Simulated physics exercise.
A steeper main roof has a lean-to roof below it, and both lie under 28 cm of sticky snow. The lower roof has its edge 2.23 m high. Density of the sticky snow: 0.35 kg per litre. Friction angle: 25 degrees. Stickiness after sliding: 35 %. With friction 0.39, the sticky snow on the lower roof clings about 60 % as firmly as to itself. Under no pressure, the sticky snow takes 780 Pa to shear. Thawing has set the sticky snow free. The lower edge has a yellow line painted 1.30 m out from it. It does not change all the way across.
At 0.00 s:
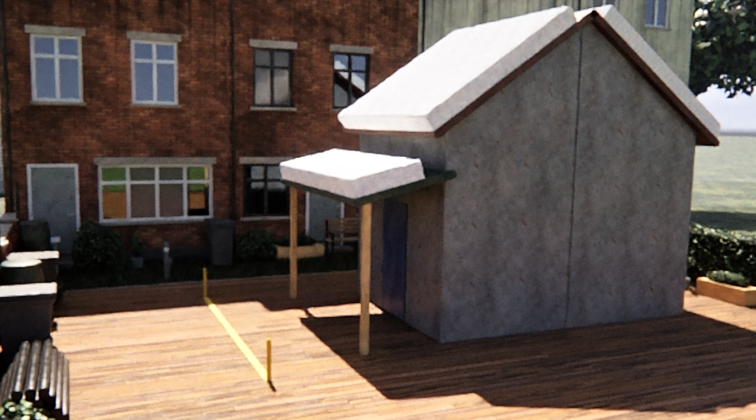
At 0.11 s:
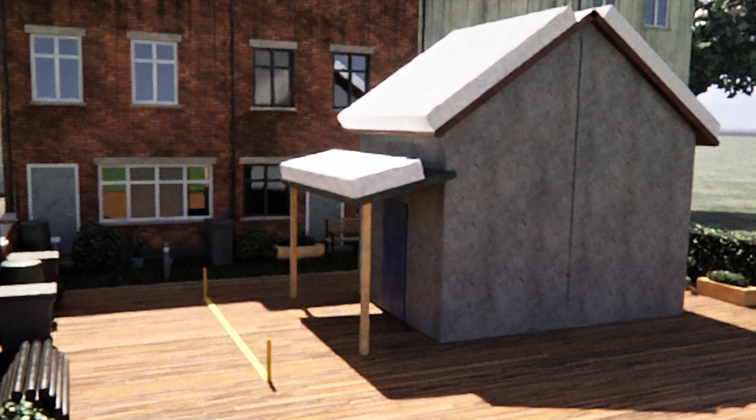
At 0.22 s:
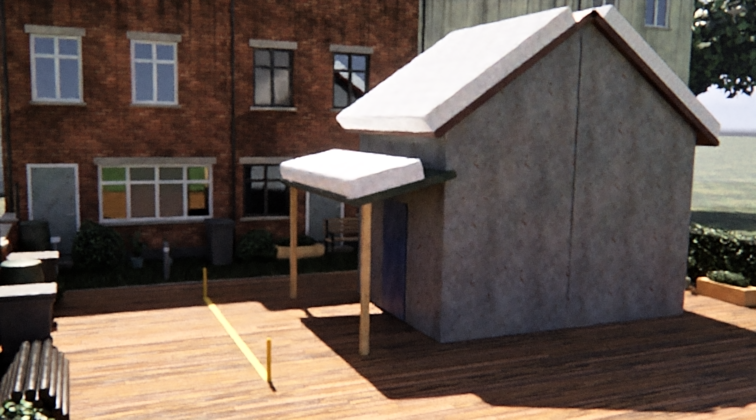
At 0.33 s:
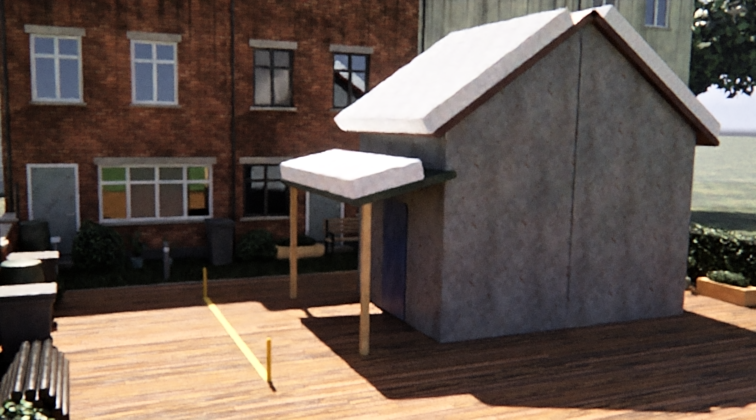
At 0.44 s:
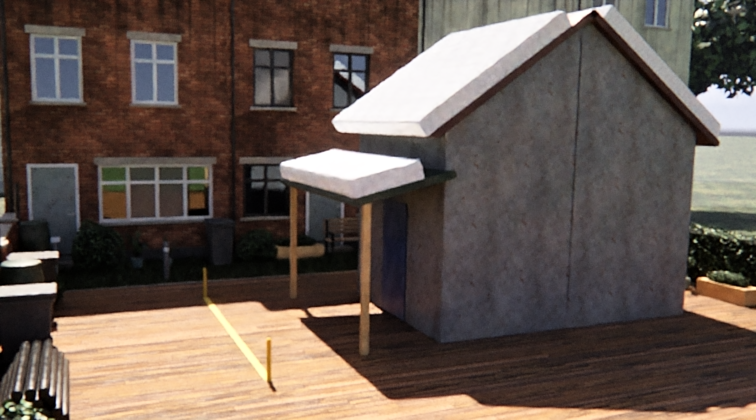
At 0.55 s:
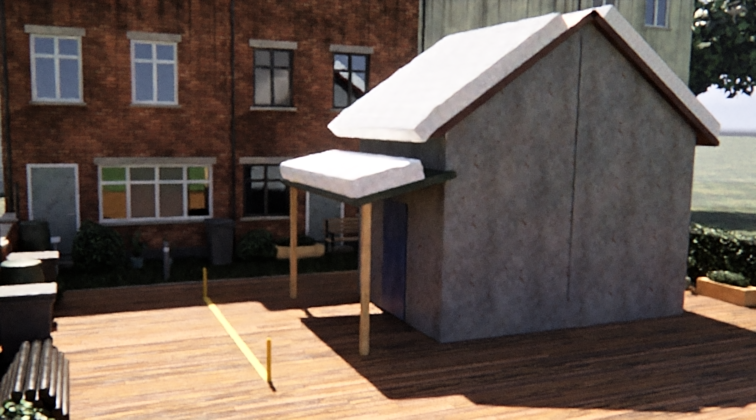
Thick white snow on the small building's steep upper roof slides slightly down to the left.
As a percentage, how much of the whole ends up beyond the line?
Roughly 9 %.
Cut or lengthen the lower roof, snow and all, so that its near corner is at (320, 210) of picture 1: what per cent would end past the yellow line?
0 %.
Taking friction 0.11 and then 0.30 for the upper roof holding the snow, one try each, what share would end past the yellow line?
I'd say 45 %, followed by 30 %.
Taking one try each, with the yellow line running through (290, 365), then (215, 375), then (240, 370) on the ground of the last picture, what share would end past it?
Roughly 25 %, then 0 %, then 2 %.
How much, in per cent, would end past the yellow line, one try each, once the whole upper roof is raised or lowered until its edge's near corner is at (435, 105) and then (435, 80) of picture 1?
35 per cent, then 45 per cent.
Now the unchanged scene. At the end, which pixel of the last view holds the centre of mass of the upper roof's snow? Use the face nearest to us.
Approximately at pixel (335, 269).
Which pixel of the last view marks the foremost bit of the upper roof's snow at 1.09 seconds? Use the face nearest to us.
Look roughly at (392, 153).
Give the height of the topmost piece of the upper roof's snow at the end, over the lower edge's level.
Roughly 0.8 m.
After 1.09 s, none is below the lower edge and 0 % is past the line.
After 1.73 s, none is below the lower edge and 0 % is past the line.
After 2.36 s, 15 % is below the lower edge and 0 % is past the line.
After 3.00 s, 39 % is below the lower edge and 5 % is past the line.
After 4.90 s, 52 % is below the lower edge and 9 % is past the line.
